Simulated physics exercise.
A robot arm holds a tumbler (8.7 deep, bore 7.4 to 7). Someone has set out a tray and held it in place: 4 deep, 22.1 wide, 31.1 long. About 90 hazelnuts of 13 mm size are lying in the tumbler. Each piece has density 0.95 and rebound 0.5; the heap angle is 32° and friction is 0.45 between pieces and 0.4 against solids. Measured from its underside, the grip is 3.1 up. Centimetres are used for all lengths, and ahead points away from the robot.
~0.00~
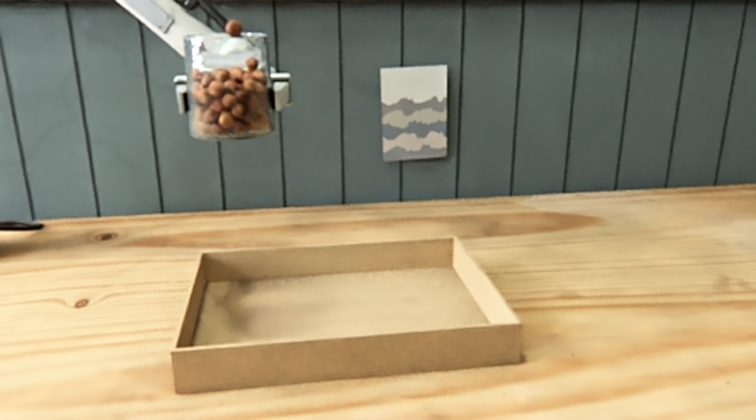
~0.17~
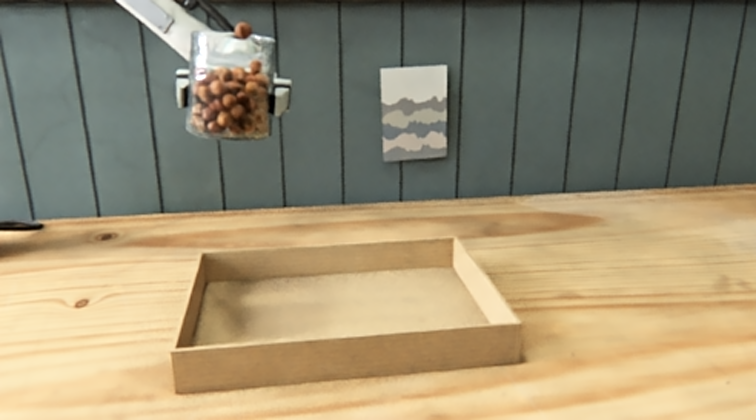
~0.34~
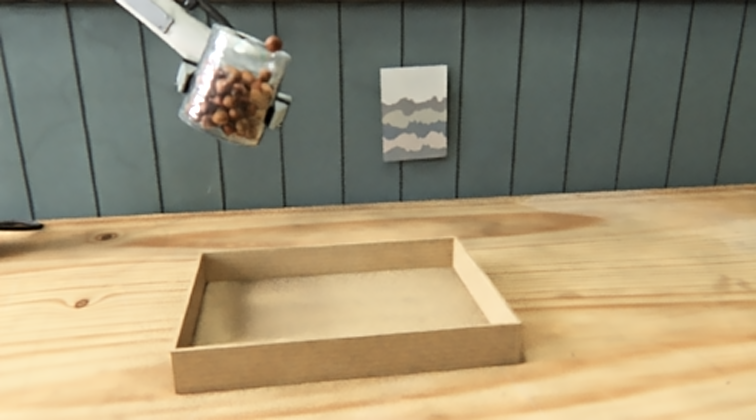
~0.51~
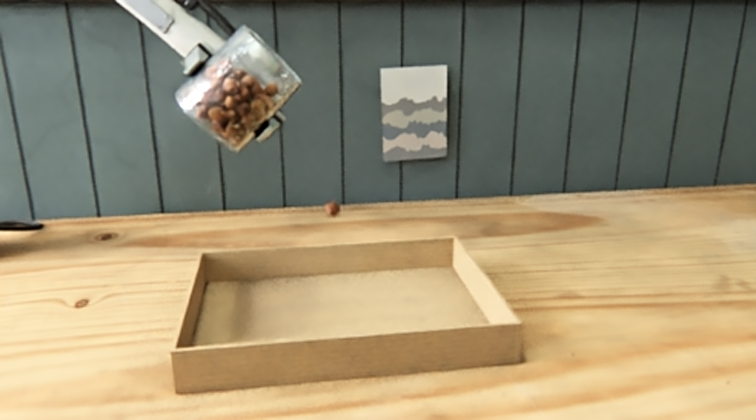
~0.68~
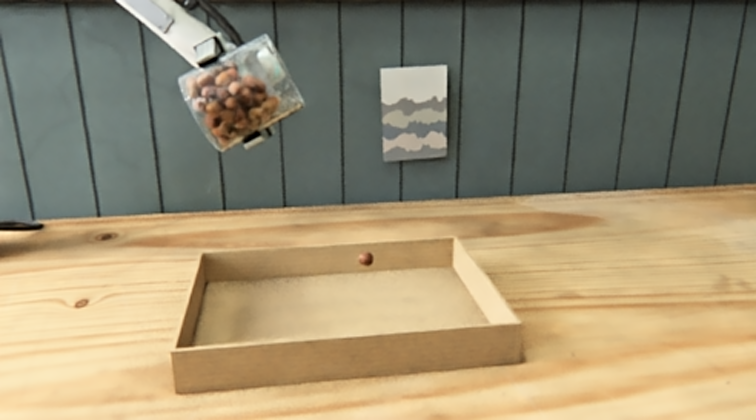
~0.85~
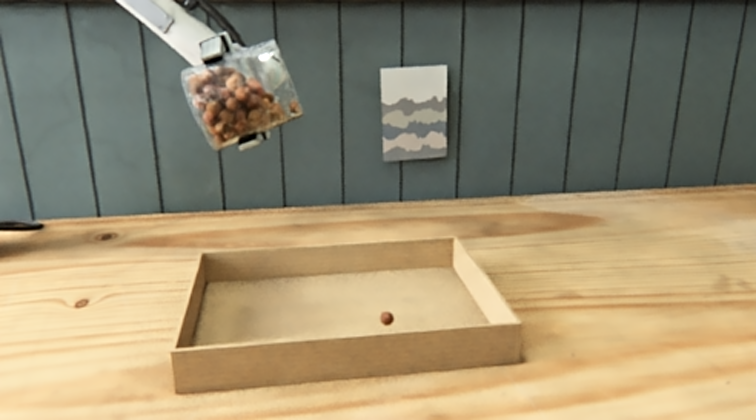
To begin with, a robot arm holds a clear tumbler full of hazelnuts nearly upright, up and to the left above an empty tray on a wooden table. The arm tilts the tumbler steadily to the right, and one hazelnut drops from it and lands in the tray, while the others stay inside.
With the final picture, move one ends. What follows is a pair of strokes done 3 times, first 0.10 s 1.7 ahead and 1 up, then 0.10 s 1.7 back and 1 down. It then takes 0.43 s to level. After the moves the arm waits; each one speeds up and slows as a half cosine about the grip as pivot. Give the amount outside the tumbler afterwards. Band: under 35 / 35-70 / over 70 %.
Under 35 %.
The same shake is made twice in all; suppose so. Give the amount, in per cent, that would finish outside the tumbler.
10 per cent.
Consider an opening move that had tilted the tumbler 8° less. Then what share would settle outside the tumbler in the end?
Some 5 %.
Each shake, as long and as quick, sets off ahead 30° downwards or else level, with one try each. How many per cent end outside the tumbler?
Result: Approx. 0 % and 10 %, one try each.
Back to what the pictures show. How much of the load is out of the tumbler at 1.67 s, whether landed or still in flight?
Share out: Near 20 %.
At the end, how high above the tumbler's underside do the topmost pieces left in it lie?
The top sits some 6.0 cm up.
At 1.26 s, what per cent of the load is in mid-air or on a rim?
My guess is some 6 in a hundred.
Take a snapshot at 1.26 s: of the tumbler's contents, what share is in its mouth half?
About 50 percent.
After 1.26 s, tilted 71° forward, highest piece 26 above the table; 86 in the tumbler, 1 in the tray, 6 in flight or on a rim.
After 1.67 s, tilted 33° forward, highest piece 27 above the table; 76 in the tumbler, 16 in the tray, 1 in flight or on a rim.
After 2.08 s, level, highest piece 28 above the table; 76 in the tumbler, 17 in the tray.
After 3.13 s, level, highest piece 27 above the table; 76 in the tumbler, 17 in the tray.
At rest, 76 in the tumbler, 17 in the tray. That is 18 % outside the tumbler.
